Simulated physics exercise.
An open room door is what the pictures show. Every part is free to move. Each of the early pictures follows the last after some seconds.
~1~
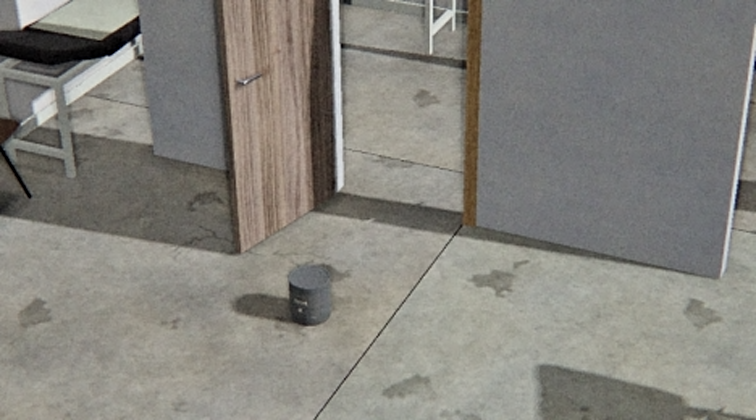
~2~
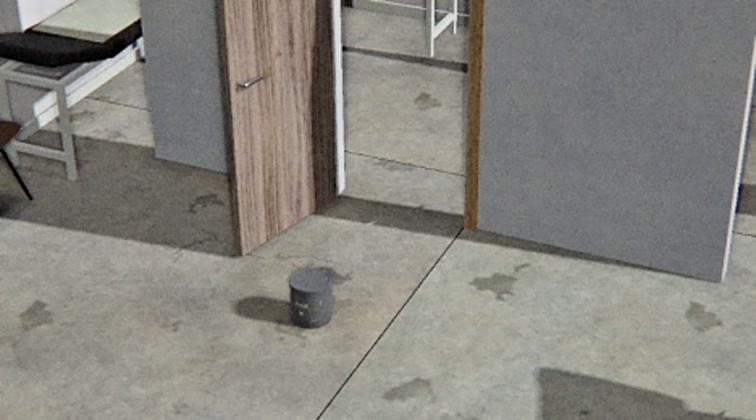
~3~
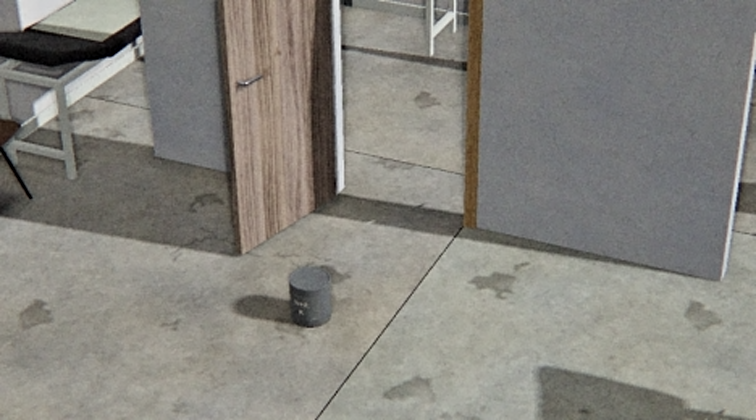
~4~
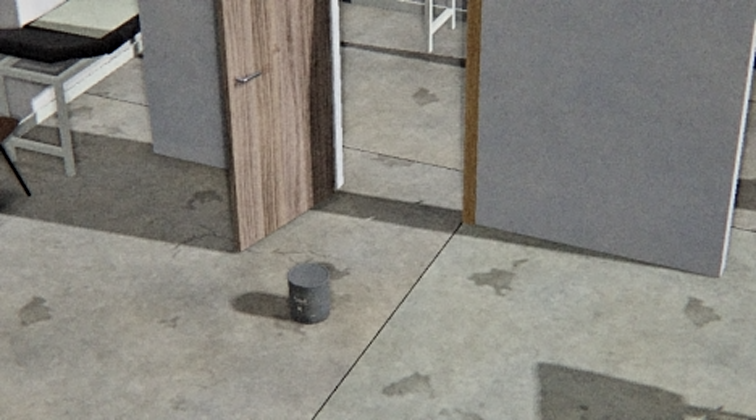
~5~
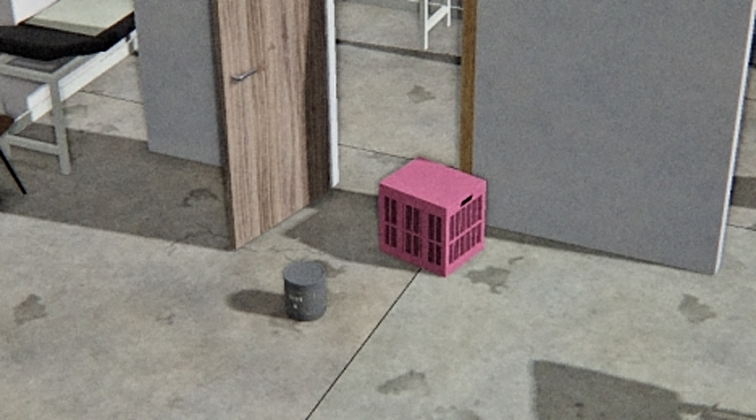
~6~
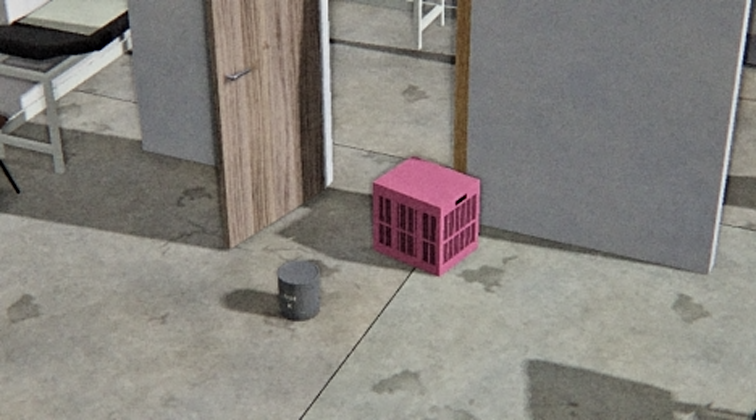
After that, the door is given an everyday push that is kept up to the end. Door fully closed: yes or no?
No.
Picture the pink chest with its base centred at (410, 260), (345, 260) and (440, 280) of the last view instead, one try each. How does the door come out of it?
1: Stays ajar; 2: Stays ajar; 3: Swings home.
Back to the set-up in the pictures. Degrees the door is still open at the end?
Angle: About 40°.
Then, 0.60 s on from there, door at 91°.
Then, 1.10 s on from there, door at 68°.
Then, 1.50 s on from there, door at 49°.
In the end, door at 41°; both unmoved. At the end, from the last picture's camera, pink chest near (429, 215).
